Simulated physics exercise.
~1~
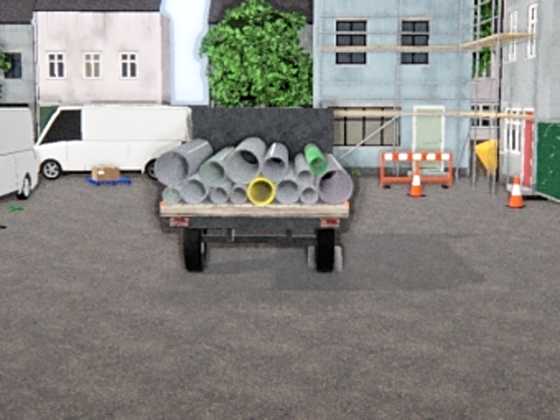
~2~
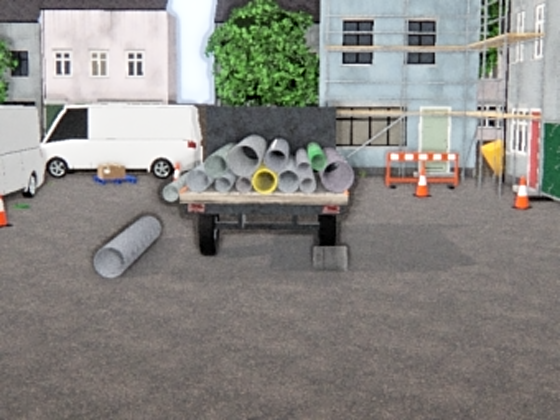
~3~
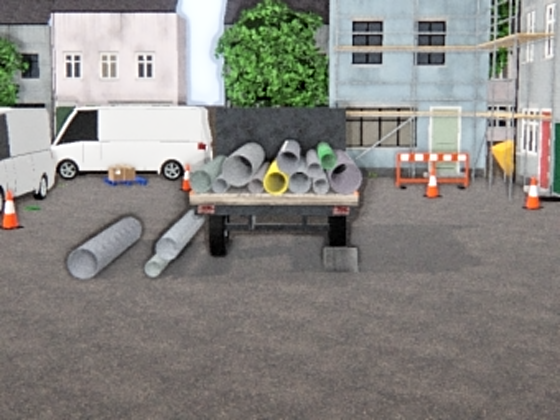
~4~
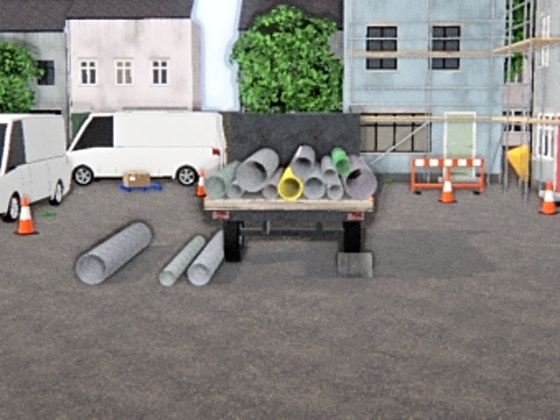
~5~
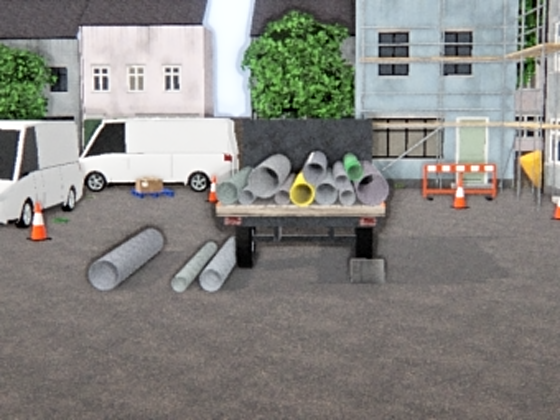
A flatbed trailer piled with loose grey pipes jolted in a paved yard, and three grey ones dropped off its left side and came to rest on the ground, while the green and yellow pipes shifted slightly but stayed aboard.
